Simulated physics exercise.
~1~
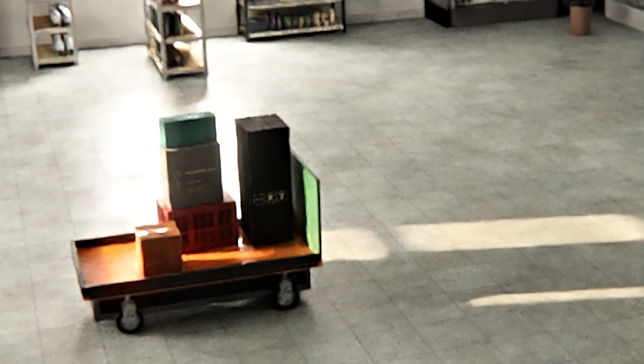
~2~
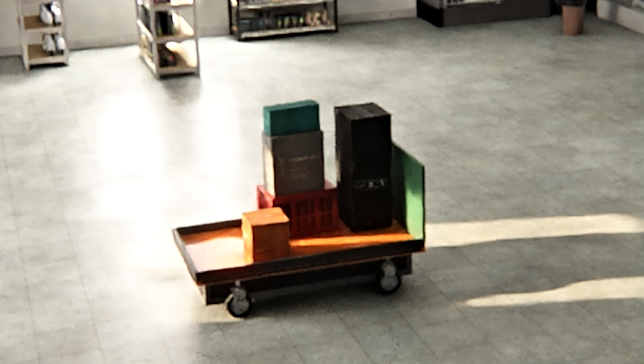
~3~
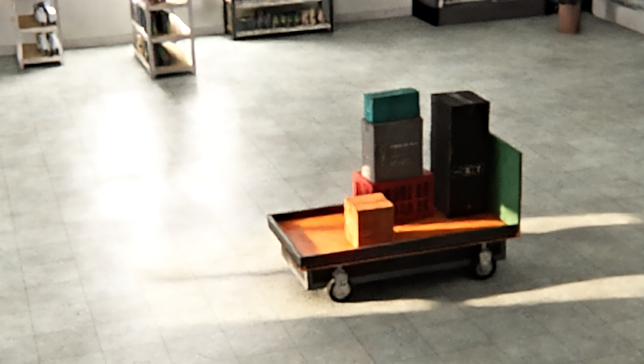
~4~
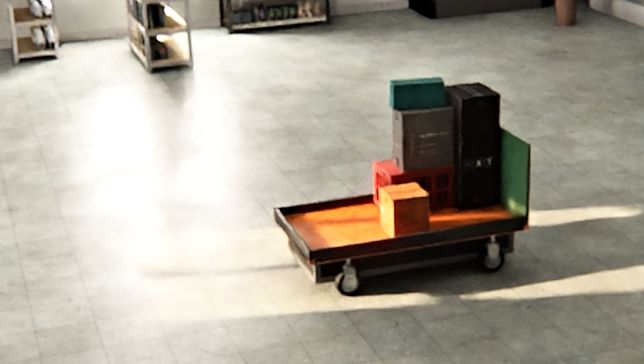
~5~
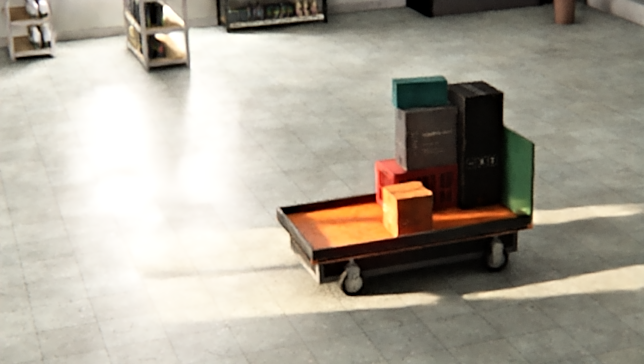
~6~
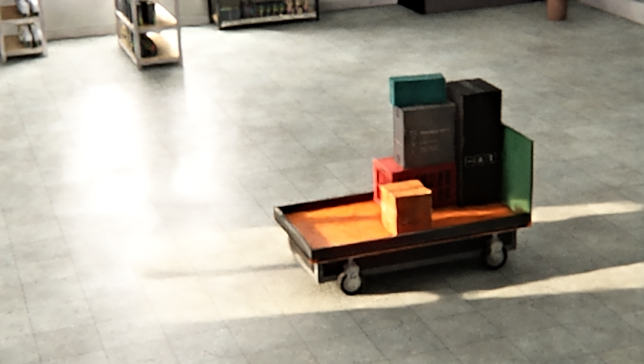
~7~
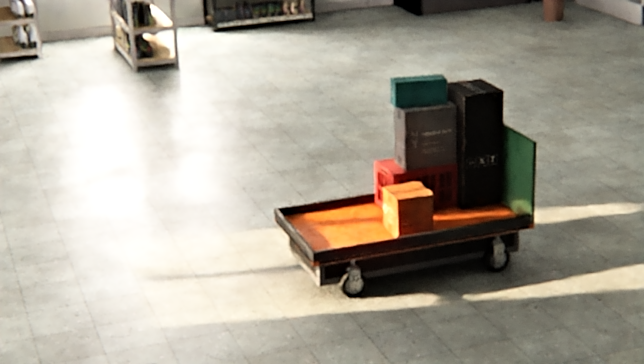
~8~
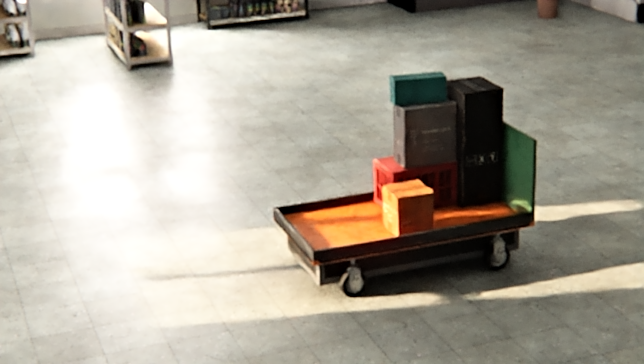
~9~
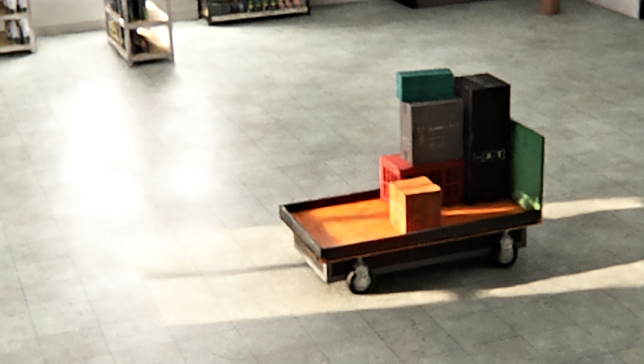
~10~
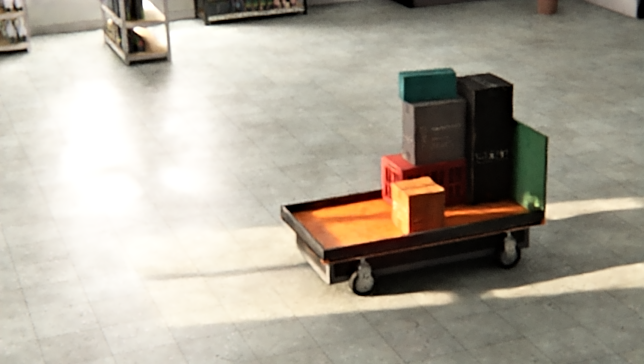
Flat cart carrying stacked boxes and a red crate rolling right across a floor and stopping, its load shifting but staying aboard.
